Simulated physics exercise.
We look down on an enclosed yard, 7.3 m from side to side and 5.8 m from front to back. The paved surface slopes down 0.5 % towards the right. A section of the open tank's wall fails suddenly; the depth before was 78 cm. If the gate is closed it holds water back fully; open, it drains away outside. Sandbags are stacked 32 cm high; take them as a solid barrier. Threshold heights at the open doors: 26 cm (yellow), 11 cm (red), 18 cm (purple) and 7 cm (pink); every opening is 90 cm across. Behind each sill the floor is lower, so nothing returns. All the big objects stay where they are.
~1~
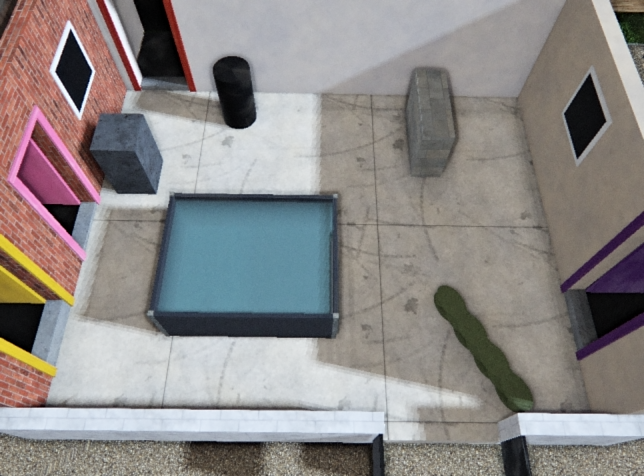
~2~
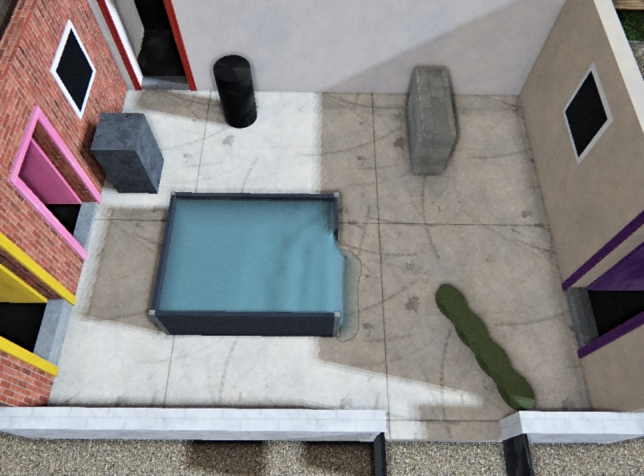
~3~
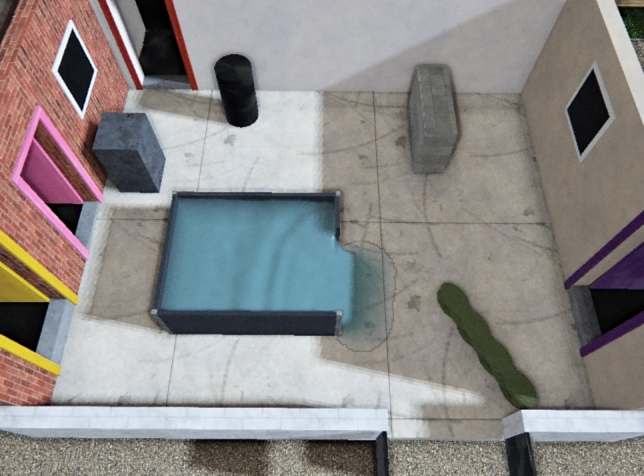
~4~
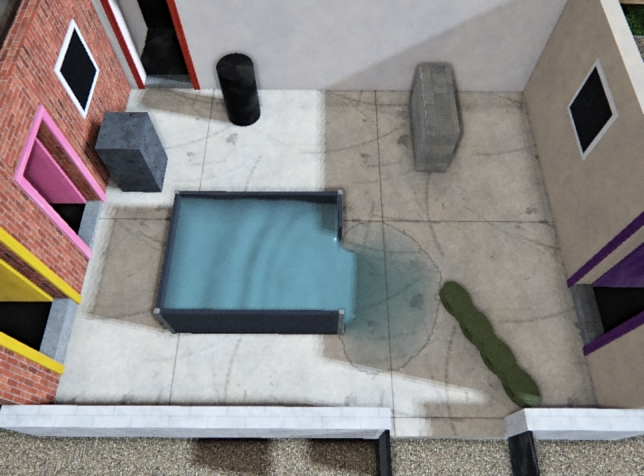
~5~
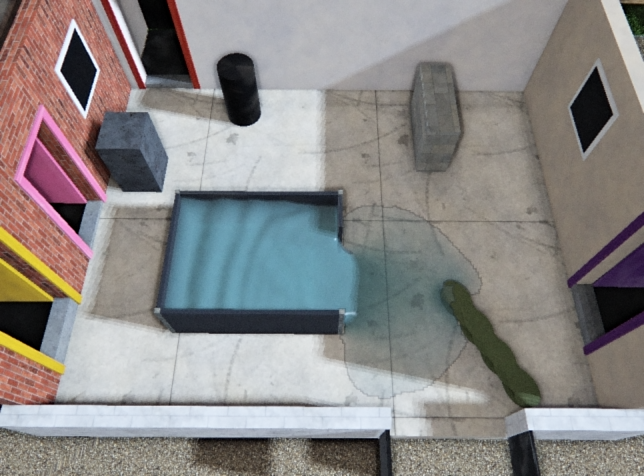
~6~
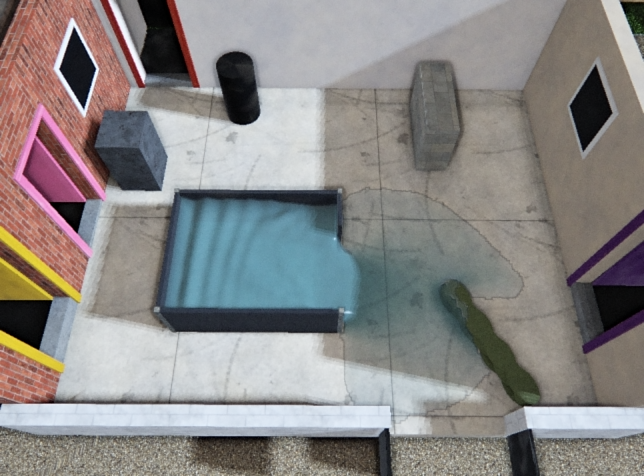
In a walled yard with pale paving and coloured doorways, a rectangular tank of blue water sits still. Its right side opens and water pours through the gap, spreading across the floor in a widening sheet that reaches around the green barrier, while ripples cross the tank.
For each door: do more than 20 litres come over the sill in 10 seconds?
Within that time: At the yellow door it keeps below the limit; at the red door it keeps below the limit; at the purple door it stays under the limit; at the pink door it keeps below the limit.
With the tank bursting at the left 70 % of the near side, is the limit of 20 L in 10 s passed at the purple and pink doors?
Then: Purple not over, pink over.
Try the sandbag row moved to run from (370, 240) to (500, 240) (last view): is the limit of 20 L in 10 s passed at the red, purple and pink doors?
Then: Red not over, purple over, pink under.
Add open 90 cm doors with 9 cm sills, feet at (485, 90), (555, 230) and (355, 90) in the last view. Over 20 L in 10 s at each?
In turn: Past it, above, not over.
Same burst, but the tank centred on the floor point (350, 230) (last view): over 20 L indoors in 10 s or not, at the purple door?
Against that limit: Purple above.
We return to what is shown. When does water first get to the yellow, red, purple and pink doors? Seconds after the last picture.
Arrival: Yellow 9.0 s, red 4.5 s, purple 0.5 s, pink 7.5 s.
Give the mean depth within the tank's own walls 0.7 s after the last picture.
Some 50 cm.
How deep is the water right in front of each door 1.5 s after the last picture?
Depths in cm: Yellow 0, red 0, purple 13, pink 0.
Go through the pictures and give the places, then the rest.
The open tank at (250, 254) is whole and still, 78 cm deep, in the first picture.
Water pours out at (333, 285) and has run 0.7 m, to (349, 334); typically 10 cm deep outside, 78 cm at the open tank's back, in the second picture.
Water pours out at (335, 285) and has run 1.0 m, to (381, 255); typically 13 cm deep outside, 78 cm at the open tank's back, in the third picture.
The front is at (431, 268), 1.5 m from the gap at (337, 285); 2.5 m2 of floor is under water; 78 cm left at the back of the open tank, in the fourth picture.
Water pours out at (338, 285) and has run 2.1 m, to (471, 272); typically 6 cm deep outside, 75 cm at the open tank's back, in the fifth picture.
Water pours out at (337, 284) and has run 2.7 m, to (516, 282); typically 5 cm deep outside, 66 cm at the open tank's back, in the sixth picture.
Then, 0.7 s after the last picture water covers 30 % of the floor and is deepest (44 cm) near (448, 311); yellow door not reached, red door not reached, purple door 6 cm at the sill, 0 L in, pink door not reached.
Then, 1.5 s after the last picture water covers 35 % of the floor and is deepest (38 cm) near (448, 311); yellow door not reached, red door not reached, purple door 13 cm at the sill, 0 L in, pink door not reached.
Then, 2.8 s after the last picture water covers 40 % of the floor and is deepest (28 cm) near (511, 98); yellow door not reached, red door not reached, purple door 9 cm at the sill, 0 L in, pink door not reached.
Then, 5.3 s after the last picture water covers 60 % of the floor and is deepest (21 cm) near (519, 91); yellow door not reached, red door 2 cm at the sill, 0 L in, purple door 12 cm at the sill, 0 L in, pink door not reached.
Then, 9.3 s after the last picture water covers 80 % of the floor and is deepest (14 cm) near (445, 120); yellow door 1 cm at the sill, 0 L in, red door 2 cm at the sill, 0 L in, purple door 9 cm at the sill, 0 L in, pink door 4 cm at the sill, 0 L in.
